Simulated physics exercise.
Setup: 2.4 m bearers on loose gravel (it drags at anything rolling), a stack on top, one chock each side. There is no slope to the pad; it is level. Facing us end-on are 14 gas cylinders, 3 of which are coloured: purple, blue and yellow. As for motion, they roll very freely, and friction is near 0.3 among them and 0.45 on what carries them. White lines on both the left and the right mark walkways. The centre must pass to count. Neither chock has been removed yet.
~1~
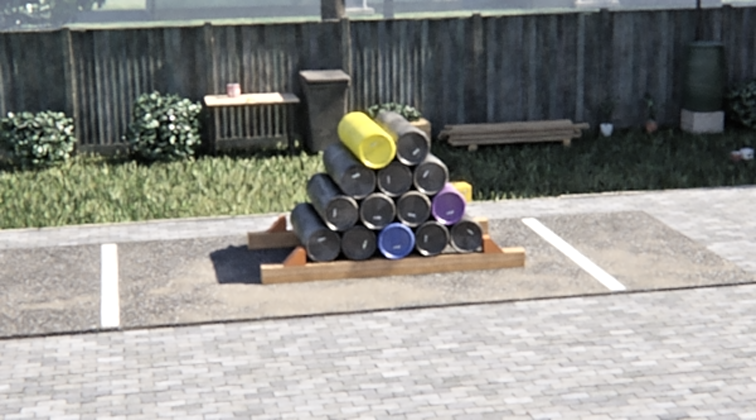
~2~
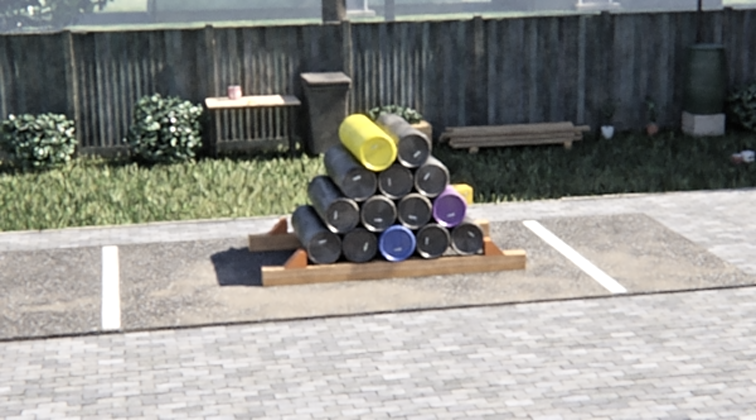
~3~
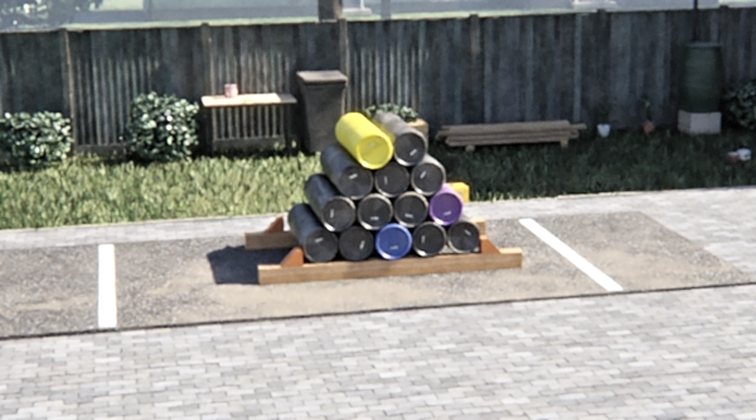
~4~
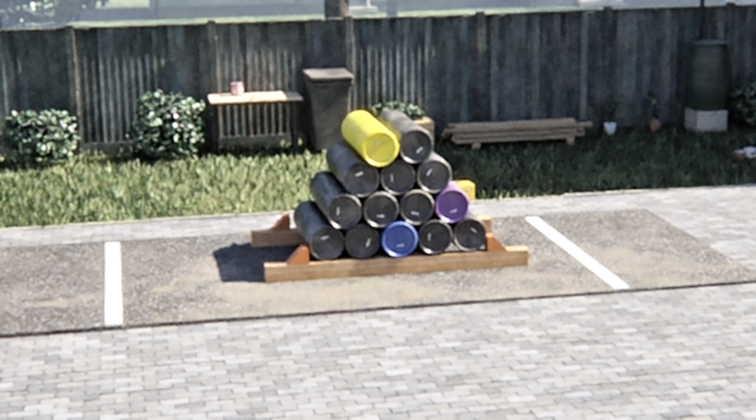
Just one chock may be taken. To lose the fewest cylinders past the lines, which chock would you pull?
I would pull the left one.
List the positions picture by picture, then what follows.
Purple (449, 208), blue (396, 241), yellow (377, 150); the pad is level; 5 of the 14 form the bottom row; at rest, in the first frame.
Purple (450, 210), blue (397, 244), yellow (378, 152); all still, in the second frame.
Purple (447, 208), blue (393, 242), yellow (374, 151); both chocks in; lines at (110, 295) and (585, 263); all still, in the third frame.
Purple (453, 206), blue (399, 240), yellow (380, 148); all still, in the fourth frame.
Chock on the left freed, after 2.3 s, purple is up on others, 70 cm from the bearers' right end; blue is on the bearers, 120 cm from the bearers' right end; yellow is up on others, 25 cm from the bearers' left end, rolling left; 0 over a line so far.
Chock on the left freed, at the end, purple is up on others, 70 cm from the bearers' right end; blue is on the bearers, 40 cm from the bearers' left end; yellow is off the bearers, 15 cm short of the left line; 2 over a line so far.
Chock on the right freed, after 1.8 s, purple is on the bearers, 5 cm from the bearers' right end, rolling right; blue is on the bearers, 120 cm from the bearers' right end; yellow is up on others, 110 cm from the bearers' left end, rolling right; 1 over a line so far.
Chock on the right freed, at the end, purple is past the right line; blue is on the bearers, 35 cm from the bearers' right end; yellow is up on others, 20 cm from the bearers' right end; 4 over a line so far.
